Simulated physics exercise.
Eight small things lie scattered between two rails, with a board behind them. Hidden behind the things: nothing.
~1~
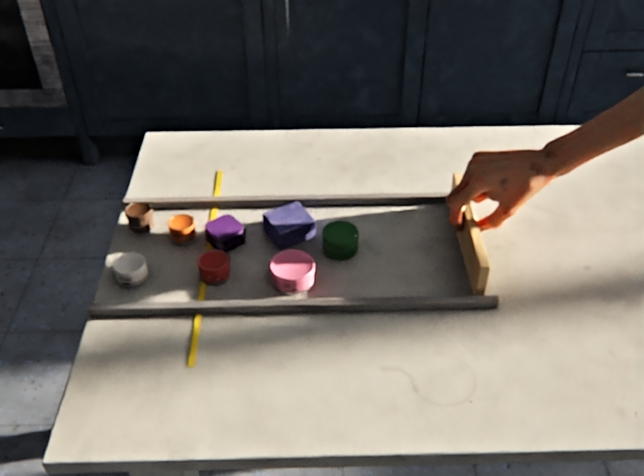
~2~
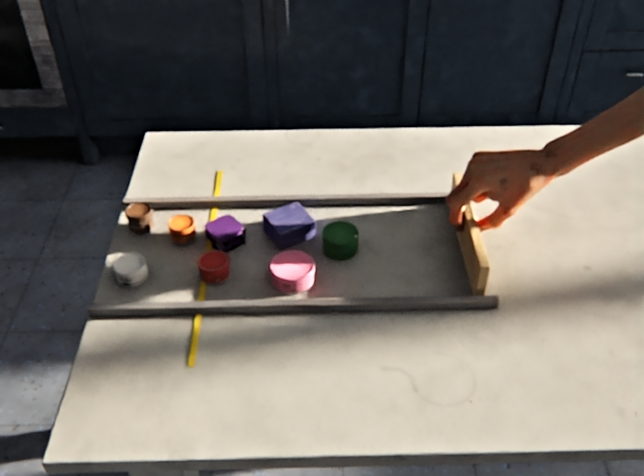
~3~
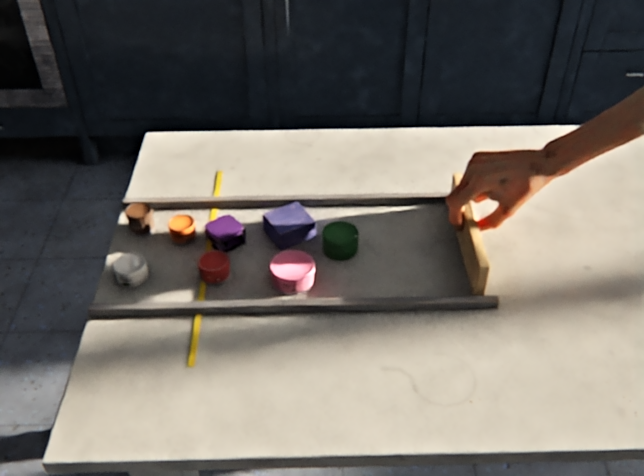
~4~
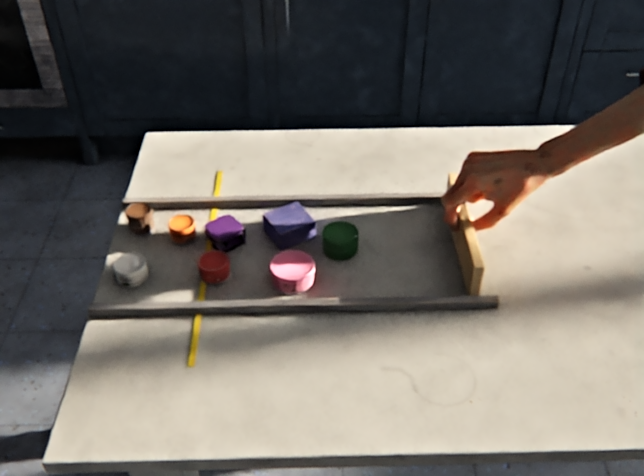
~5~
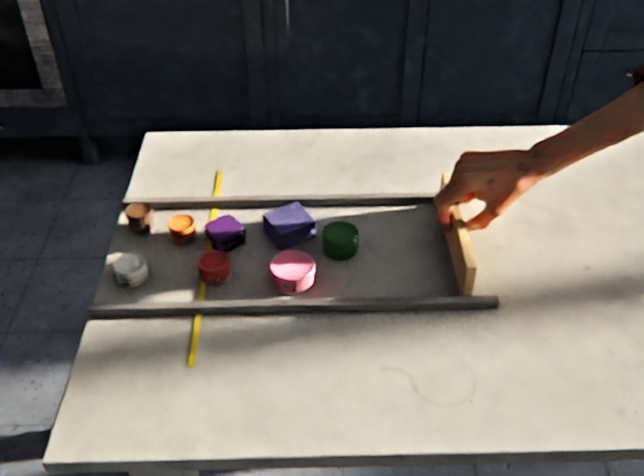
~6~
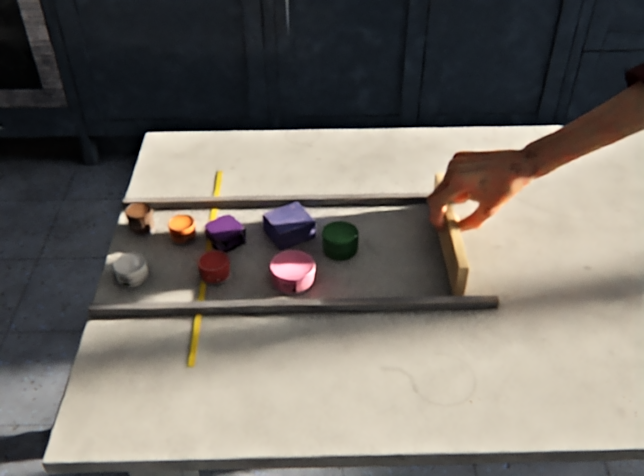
To begin with, a hand grips a wooden board at the right end of a grey track, with eight small colourful objects scattered between its two rails and a yellow strip crossing beneath. The hand then slides the board slightly left, while the objects stay where they are.
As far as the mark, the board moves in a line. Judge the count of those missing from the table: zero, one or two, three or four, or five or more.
My judgement: Zero.
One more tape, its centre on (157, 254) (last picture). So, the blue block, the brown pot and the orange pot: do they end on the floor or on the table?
Outcome: The blue block is safe; the brown pot is gone; the orange pot is gone.
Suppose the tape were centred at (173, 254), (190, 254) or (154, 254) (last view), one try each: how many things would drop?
Tallies in the order asked: 2, 0, 3.
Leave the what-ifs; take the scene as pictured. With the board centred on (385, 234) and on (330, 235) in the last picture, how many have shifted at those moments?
At first I count 0, and then 1.
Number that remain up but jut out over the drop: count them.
Things overhanging at the end: 0.
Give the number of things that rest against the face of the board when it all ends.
It's 3.
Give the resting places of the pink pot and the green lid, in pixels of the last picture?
The first near (180, 283), the second near (188, 253).
A little later, none off yet; brown pot at rest near (141, 219); white tub at rest near (131, 270); orange pot at rest near (183, 230).
When it is over, the number that fall off is zero.
